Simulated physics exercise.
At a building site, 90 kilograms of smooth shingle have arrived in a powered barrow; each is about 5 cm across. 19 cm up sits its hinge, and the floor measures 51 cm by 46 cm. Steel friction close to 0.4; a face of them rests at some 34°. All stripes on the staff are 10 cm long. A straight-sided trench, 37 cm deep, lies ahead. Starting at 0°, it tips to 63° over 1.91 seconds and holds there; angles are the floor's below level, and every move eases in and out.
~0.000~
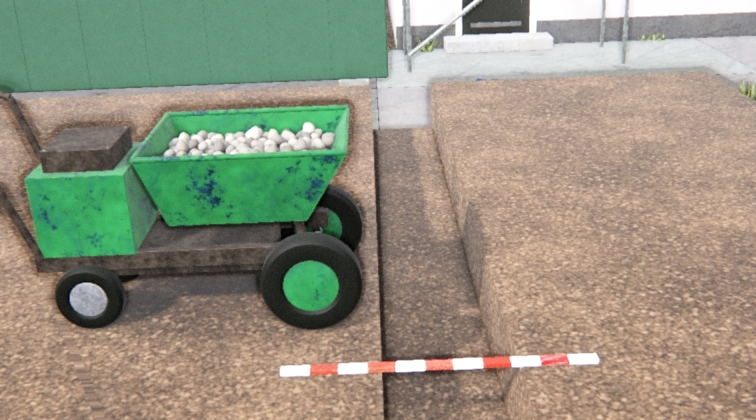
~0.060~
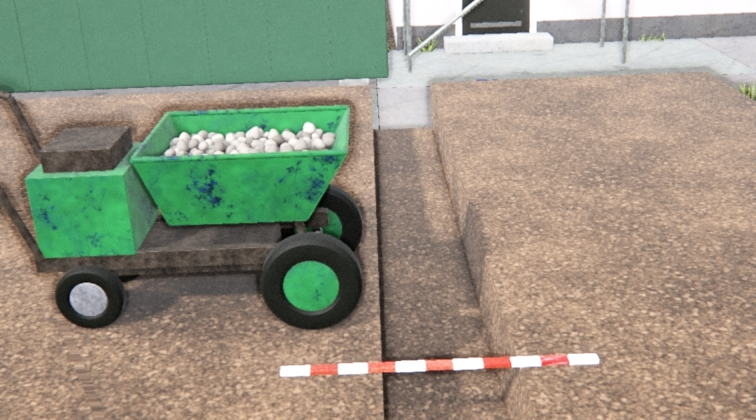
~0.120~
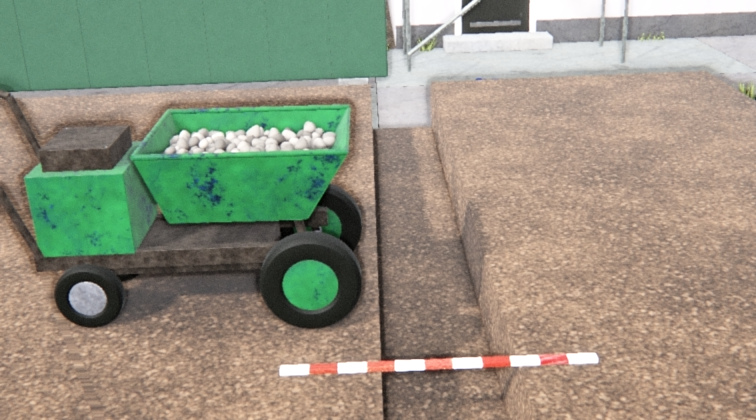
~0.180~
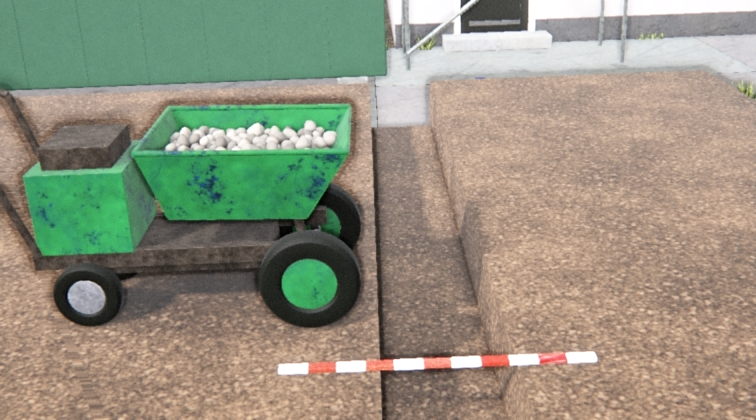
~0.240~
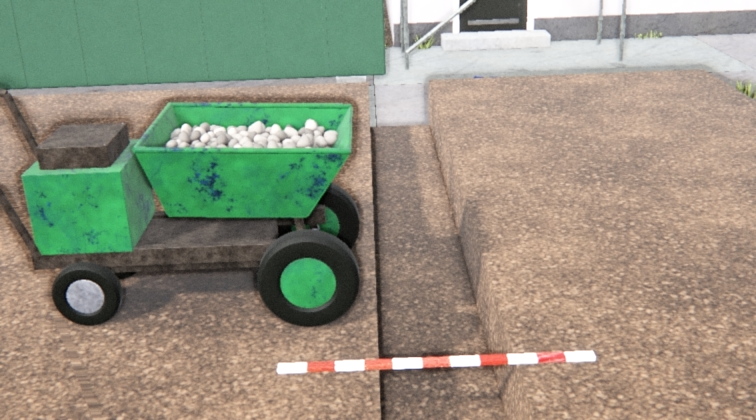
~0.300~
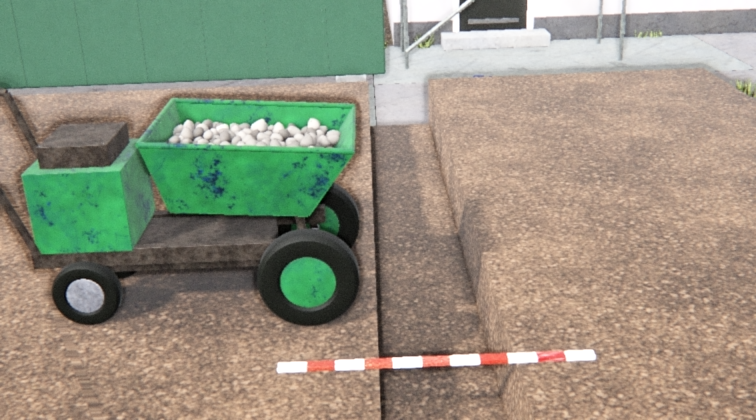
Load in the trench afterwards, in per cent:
57 %.
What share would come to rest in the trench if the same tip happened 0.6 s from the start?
Close to 35 percent, then.
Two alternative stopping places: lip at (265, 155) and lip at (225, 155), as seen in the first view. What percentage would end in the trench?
From the first place around 75 per cent, from the other around 60.
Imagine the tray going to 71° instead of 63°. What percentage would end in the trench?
About 70%.
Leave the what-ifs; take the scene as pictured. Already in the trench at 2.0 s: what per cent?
By that point it's something like 15 in a hundred.
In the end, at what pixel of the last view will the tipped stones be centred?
The resting stones are centred at roughly (470, 349).
After 1.4 s the floor is at 53°; 100 % in the tray; the foremost stones are at (434, 199).
After 2.0 s the floor is at 63°; 75 % in the tray, 17 % in the trench, 7 % past the trench; the foremost stones are at (551, 282).
After 2.4 s the floor is at 63°; 53 % in the tray, 30 % in the trench, 18 % past the trench; the foremost stones are at (614, 272).
After 4.3 s the floor is at 63°; 23 % in the tray, 57 % in the trench, 20 % past the trench; the foremost stones are at (651, 272).
